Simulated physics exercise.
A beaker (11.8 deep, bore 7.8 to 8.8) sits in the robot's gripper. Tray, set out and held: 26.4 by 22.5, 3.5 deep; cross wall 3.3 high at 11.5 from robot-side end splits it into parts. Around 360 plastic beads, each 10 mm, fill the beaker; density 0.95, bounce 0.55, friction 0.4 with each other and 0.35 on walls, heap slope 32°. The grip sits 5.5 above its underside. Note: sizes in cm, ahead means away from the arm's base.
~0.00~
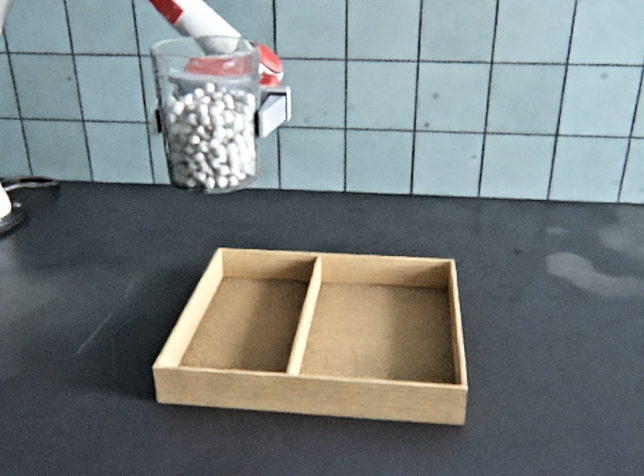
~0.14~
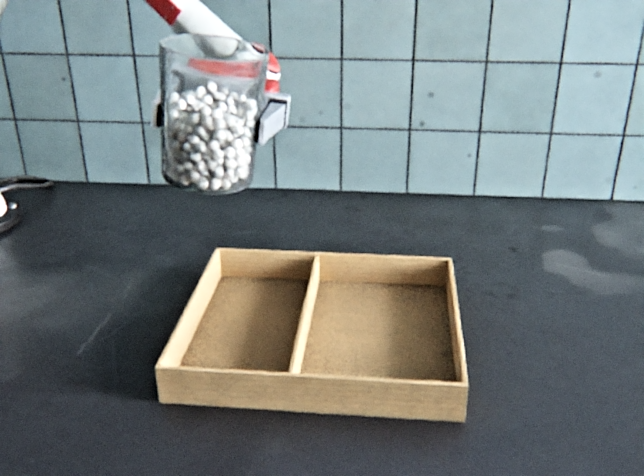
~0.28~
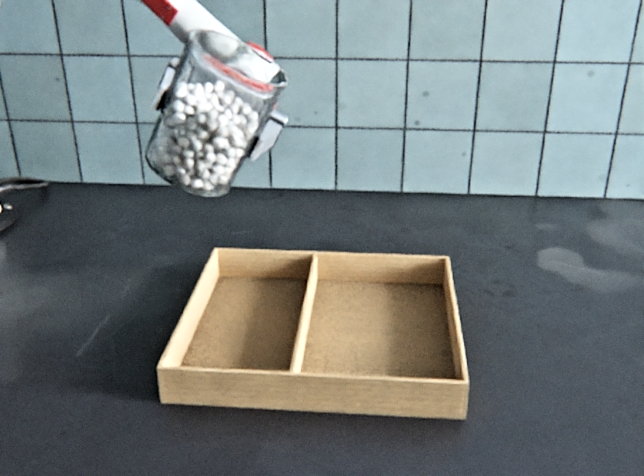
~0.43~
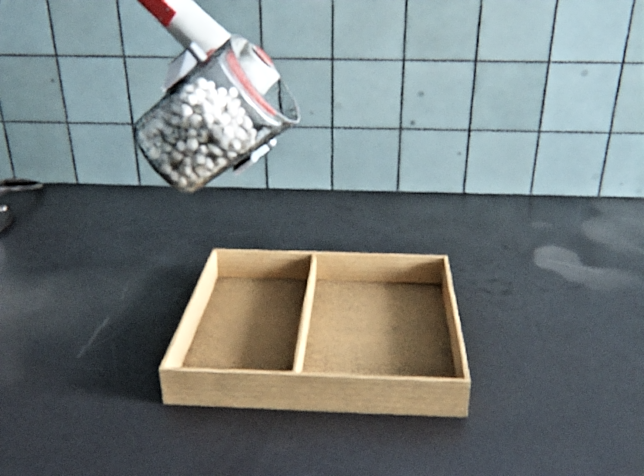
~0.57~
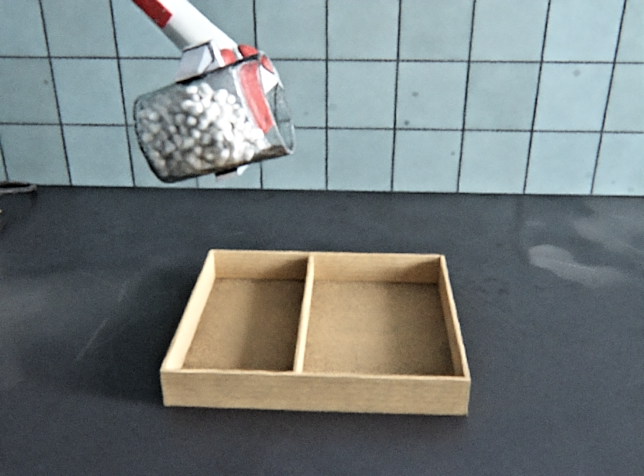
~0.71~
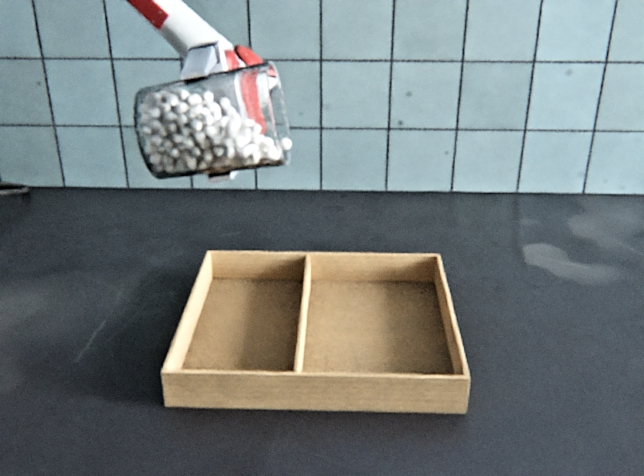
On a dark tabletop before a tiled wall, a robot arm holds a clear beaker of white beads above and behind a divided wooden tray, then tilts it steadily rightward until it lies nearly sideways, the beads shifting toward its rim.
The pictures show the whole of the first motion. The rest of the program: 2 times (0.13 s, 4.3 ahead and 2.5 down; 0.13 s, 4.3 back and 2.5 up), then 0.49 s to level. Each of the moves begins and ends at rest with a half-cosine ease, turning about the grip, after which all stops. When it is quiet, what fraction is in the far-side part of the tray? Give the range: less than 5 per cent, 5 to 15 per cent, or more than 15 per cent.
The share is more than 15 per cent.
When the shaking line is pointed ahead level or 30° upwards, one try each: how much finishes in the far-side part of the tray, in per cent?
55 and 65 %.
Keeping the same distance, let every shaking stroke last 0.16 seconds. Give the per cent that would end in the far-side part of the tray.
About 25 per cent, then.
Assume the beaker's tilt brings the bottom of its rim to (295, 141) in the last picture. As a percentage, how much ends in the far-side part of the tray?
Roughly 5 per cent.
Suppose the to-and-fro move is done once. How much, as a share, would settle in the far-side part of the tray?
I'd expect something close to 20 per cent.
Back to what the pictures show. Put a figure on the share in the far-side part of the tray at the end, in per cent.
30 per cent or thereabouts.
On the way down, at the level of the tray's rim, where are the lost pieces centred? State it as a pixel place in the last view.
They come down centred close to (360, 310).
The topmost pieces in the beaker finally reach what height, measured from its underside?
Roughly 6.5 cm.
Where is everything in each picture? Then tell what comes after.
In the first frame, beaker middle at (210, 115), level; upper third of the load around (209, 116), from x 170 to 250, top at y 95; 362 in the beaker.
In the second frame, beaker middle at (211, 116), tilted 8° forward; upper third of the load around (206, 116), from x 170 to 250, top at y 95.
In the third frame, beaker middle at (212, 117), tilted 28° forward; upper third of the load around (200, 115), from x 155 to 255, top at y 90.
In the fourth frame, beaker middle at (214, 119), tilted 52° forward; upper third of the load around (196, 112), from x 145 to 250, top at y 85.
In the fifth frame, beaker middle at (214, 122), tilted 72° forward; upper third of the load around (190, 110), from x 145 to 255, top at y 90.
In the sixth frame, beaker middle at (213, 124), tilted 80° forward; upper third of the load around (181, 113), from x 145 to 285, top at y 95; 362 in the beaker.
After 1.11 s, tilted 80° forward, highest piece 21 above the table; 301 in the beaker, 46 in the far-side part, 2 in the robot-side part, 1 on the table or floor, 12 in flight or on a rim.
After 1.52 s, tilted 29° forward, highest piece 27 above the table; 239 in the beaker, 109 in the far-side part, 10 in the robot-side part, 2 on the table or floor, 2 in flight or on a rim.
After 1.92 s, level, highest piece 24 above the table; 239 in the beaker, 110 in the far-side part, 11 in the robot-side part, 2 on the table or floor.
After 2.97 s, level, highest piece 24 above the table; 239 in the beaker, 110 in the far-side part, 11 in the robot-side part, 2 on the table or floor.
At rest, 239 in the beaker, 110 in the far-side part, 11 in the robot-side part, 2 on the table or floor. That is 30 % in the far-side part of the tray.
